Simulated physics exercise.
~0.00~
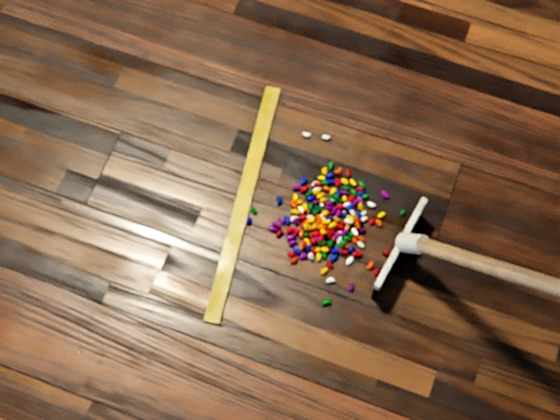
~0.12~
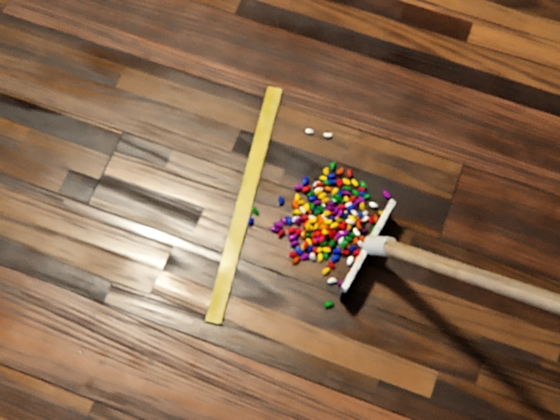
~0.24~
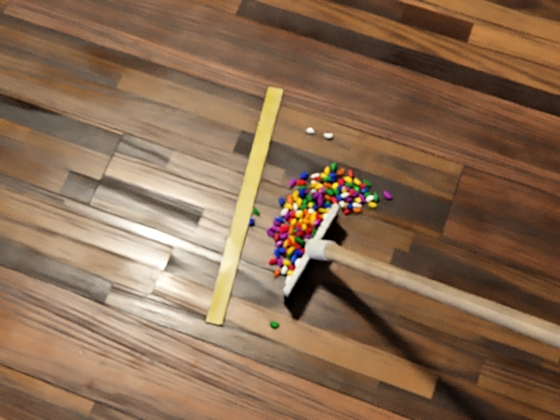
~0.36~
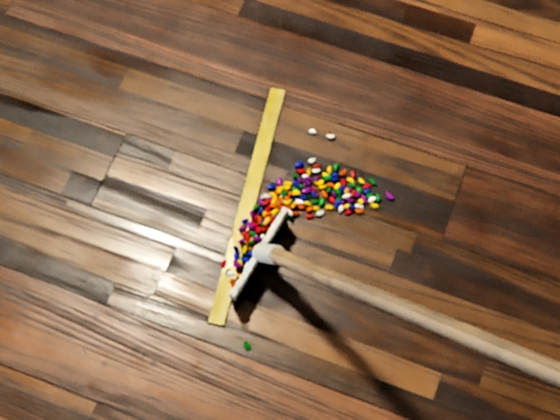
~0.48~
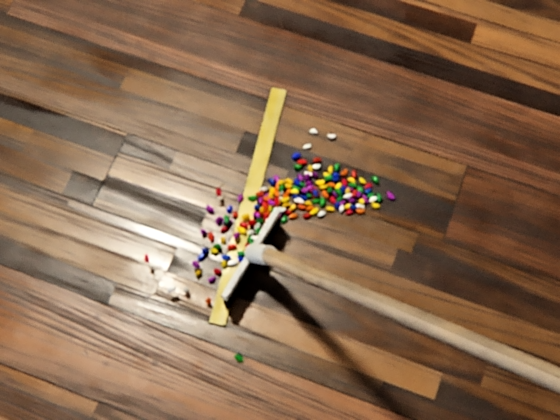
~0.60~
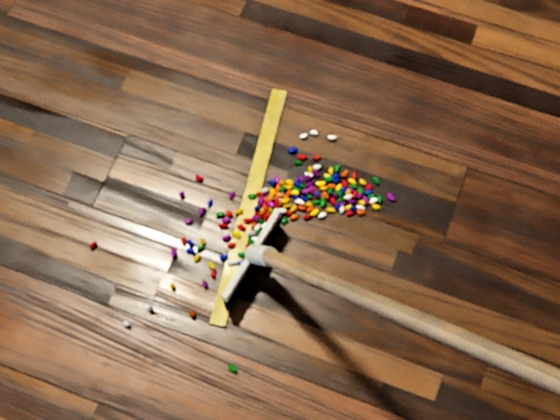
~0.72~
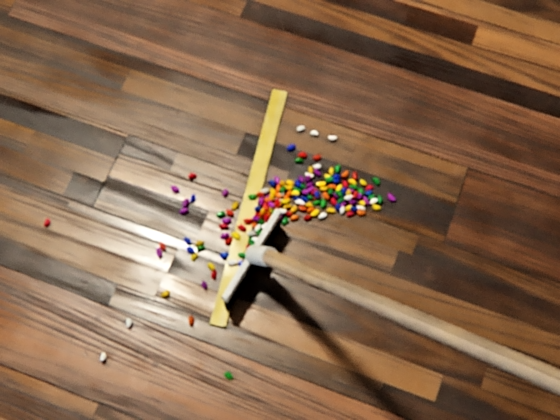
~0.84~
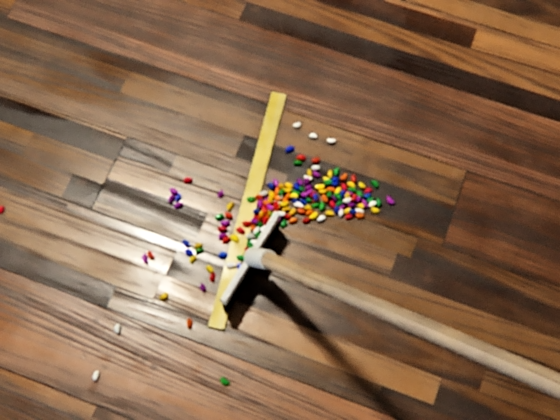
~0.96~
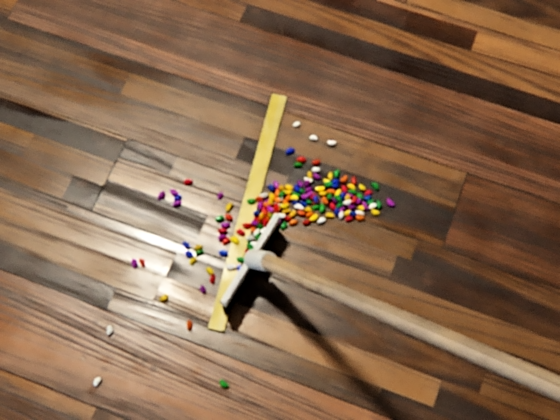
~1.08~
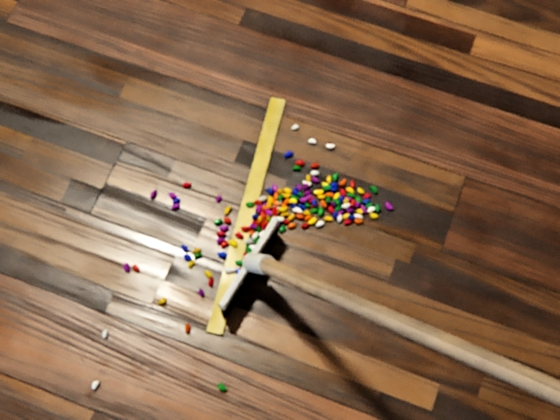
Squeegee pushing a heap of colourful jelly beans left against a yellow strip, some scattering past it, most staying heaped behind.
